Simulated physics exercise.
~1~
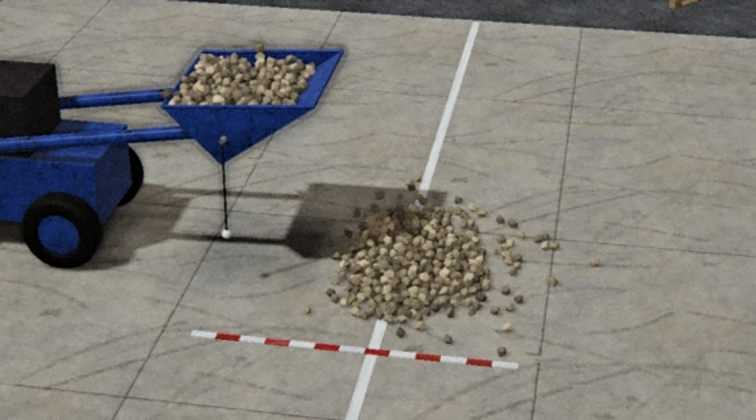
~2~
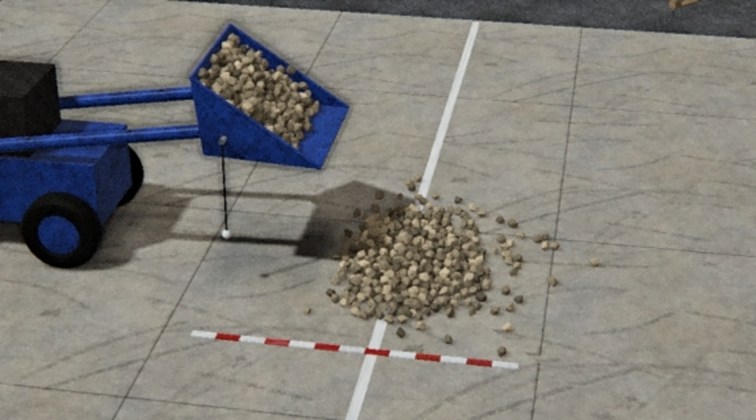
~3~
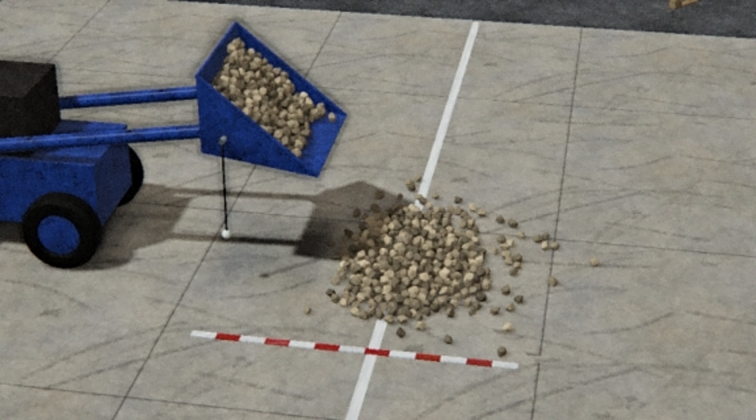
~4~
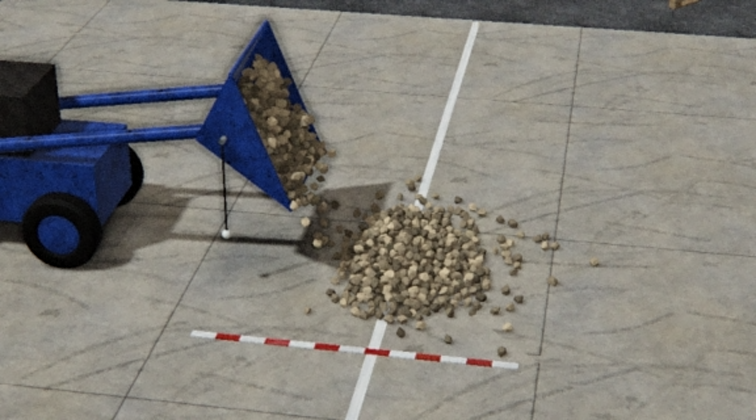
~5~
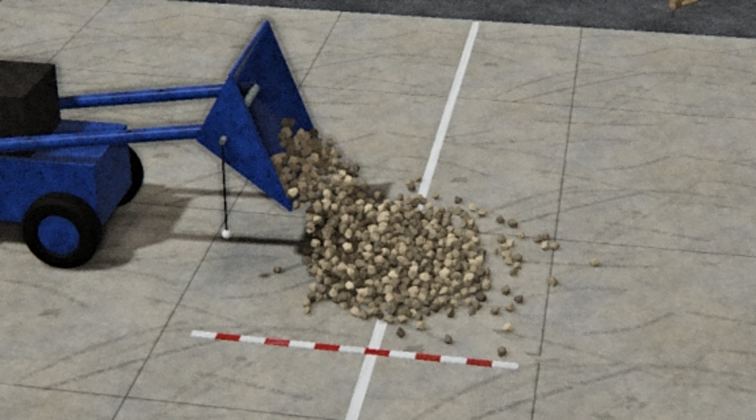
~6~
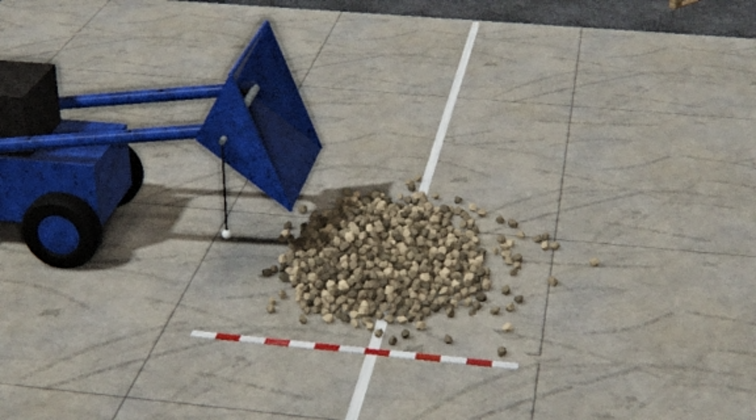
At the start, a blue loader on the left holds a raised bucket full of tan and brown stones beside a loose heap lying across a white line on pale paving. The bucket tips forward toward the right, and its load stays inside while it pauses and then tilts slightly more. It tips steeply, and stones begin to spill over its lower edge. They pour down onto the near side of the heap, spreading it toward the loader. Finally the bucket hangs empty and steeply tilted above a wider heap, most of it left of the line.
